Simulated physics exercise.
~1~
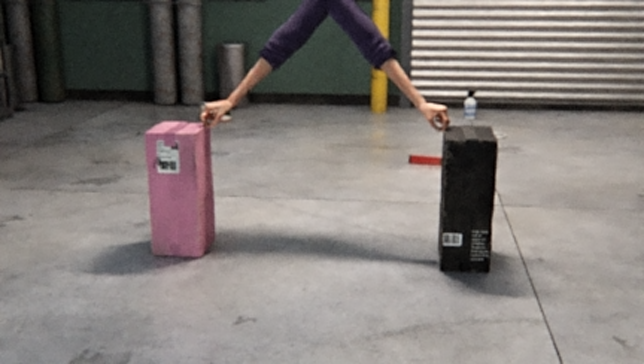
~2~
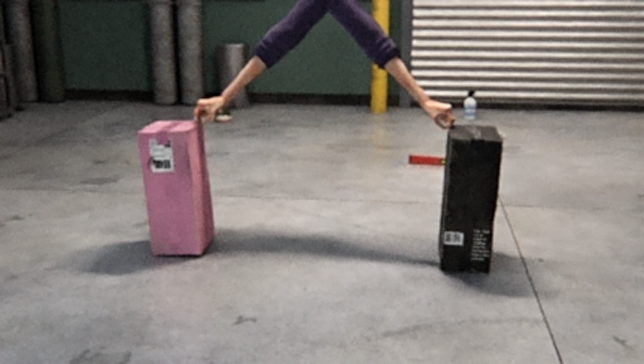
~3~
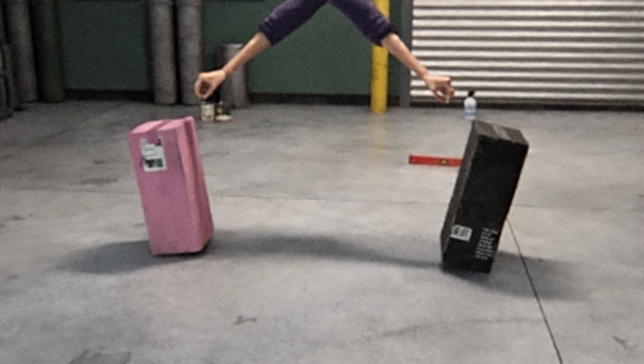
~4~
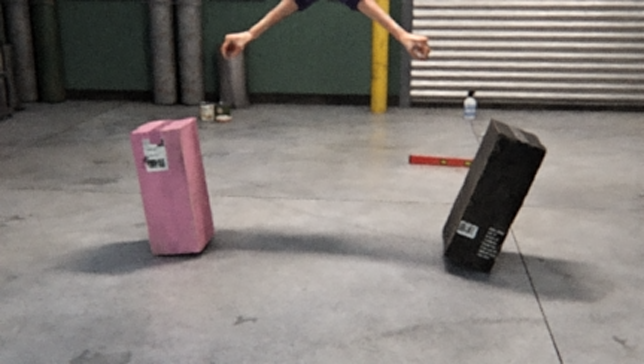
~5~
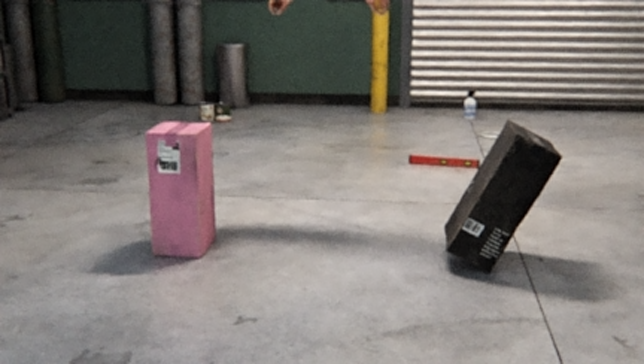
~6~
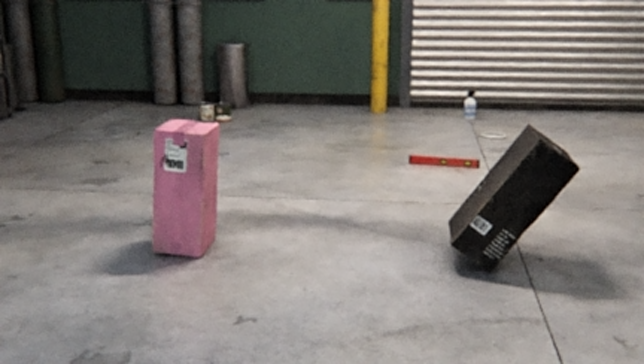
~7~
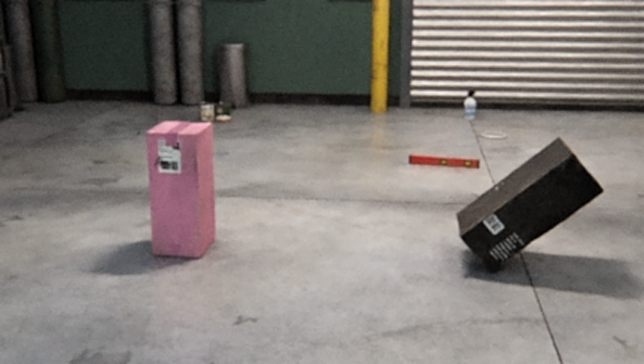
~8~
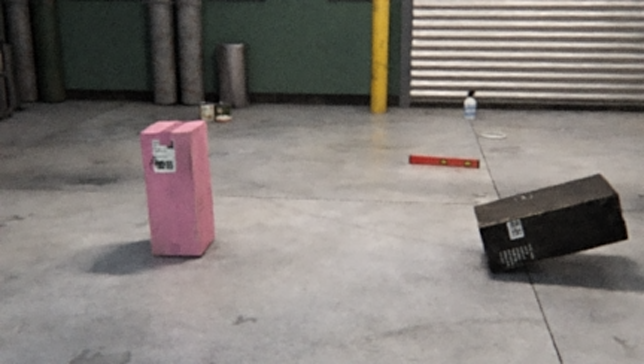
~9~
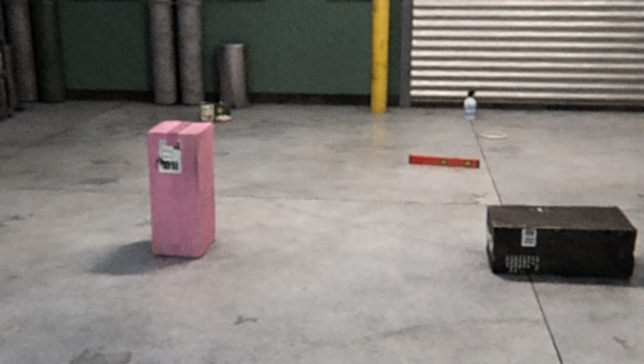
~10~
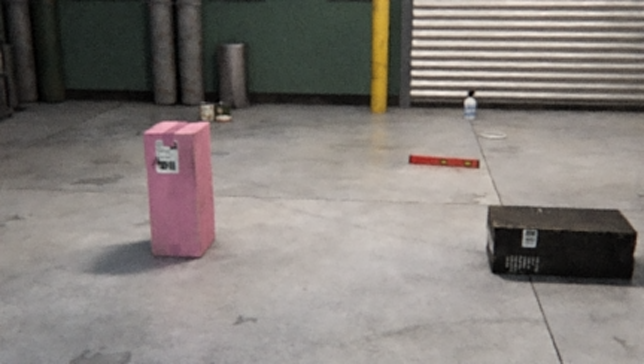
Black box tipping rightward and toppling onto its side after two hands push outward, while the pink parcel rocks back upright.
